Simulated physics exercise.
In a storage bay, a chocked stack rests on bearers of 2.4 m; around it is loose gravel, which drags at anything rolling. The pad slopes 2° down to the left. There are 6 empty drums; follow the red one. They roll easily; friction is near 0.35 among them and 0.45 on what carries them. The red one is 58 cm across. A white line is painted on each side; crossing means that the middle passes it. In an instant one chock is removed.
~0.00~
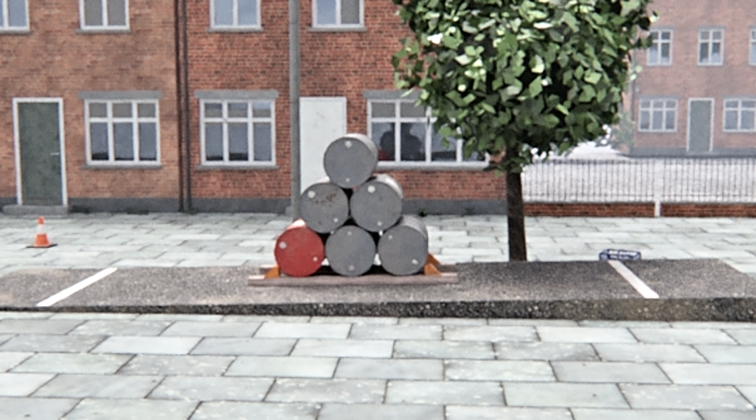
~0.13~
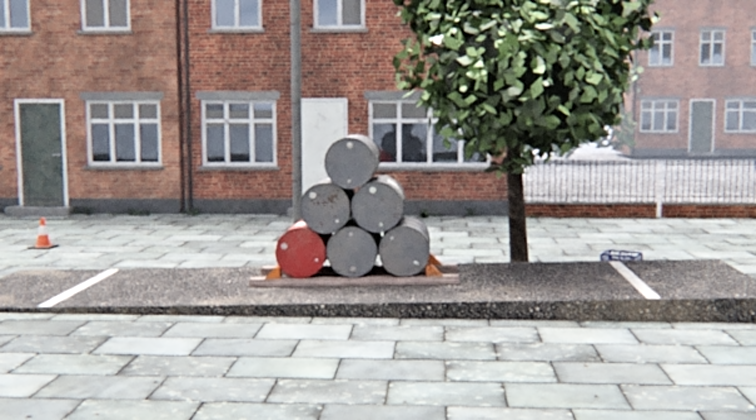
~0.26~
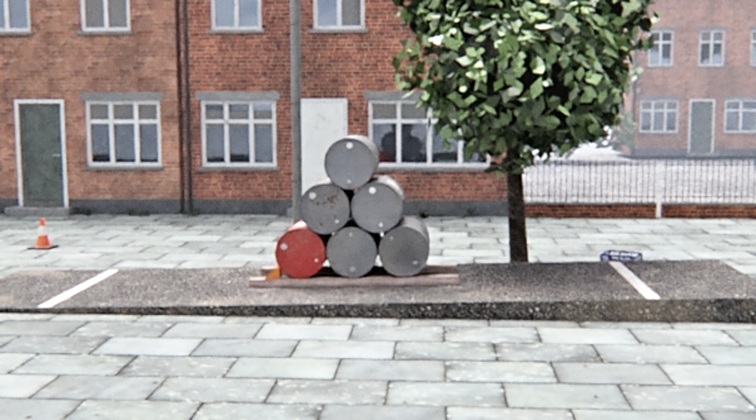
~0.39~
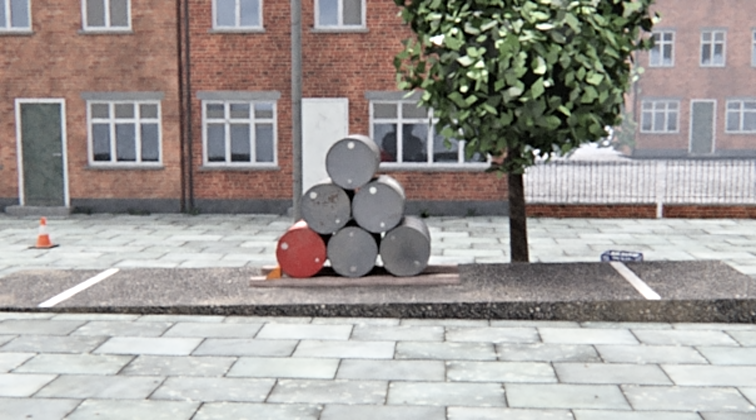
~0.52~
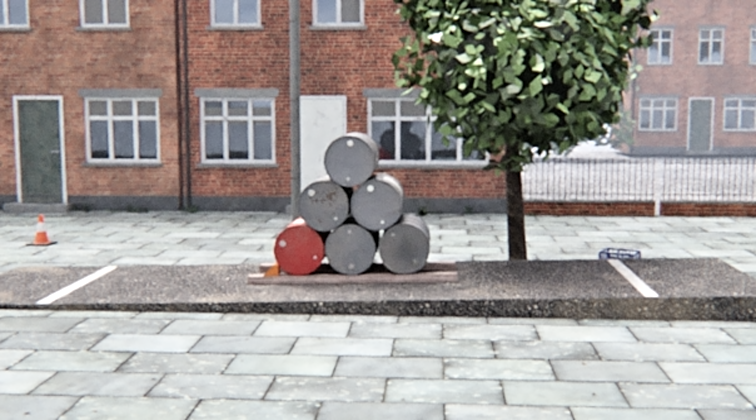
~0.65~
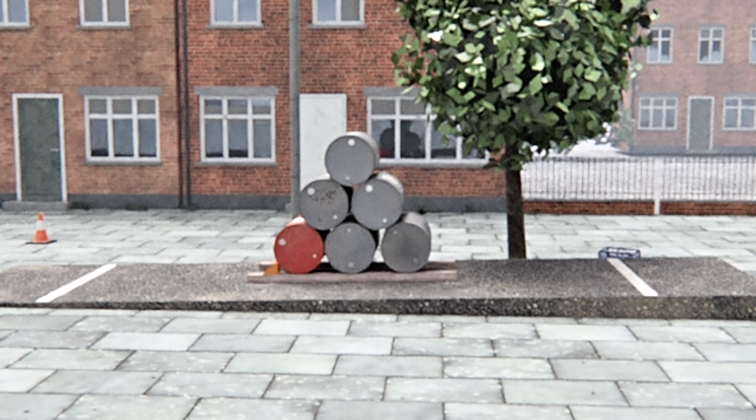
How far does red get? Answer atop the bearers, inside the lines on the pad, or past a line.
Red finishes atop the bearers.
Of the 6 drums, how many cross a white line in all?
In all, 0.
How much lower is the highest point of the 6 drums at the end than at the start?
Some 50 cm lower.
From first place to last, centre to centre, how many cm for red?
Red 0.
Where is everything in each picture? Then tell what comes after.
Red (299, 252); both chocks in; lines at (74, 289) and (634, 281); the pad slopes 2° down to the left; 3 of the 6 form the bottom row, in the first picture.
Red (300, 253), in the second picture.
Red (300, 253); right chock gone, in the third picture.
Red (301, 253), in the fourth picture.
Red (299, 250), in the fifth picture.
Red (298, 249); lines at (74, 285) and (634, 279), in the sixth picture.
By 1.0 s, red is on the bearers, 60 cm from the bearers' left end; 0 over a line so far.
Finally (3.9 s), red is on the bearers, 60 cm from the bearers' left end; 0 over a line so far.
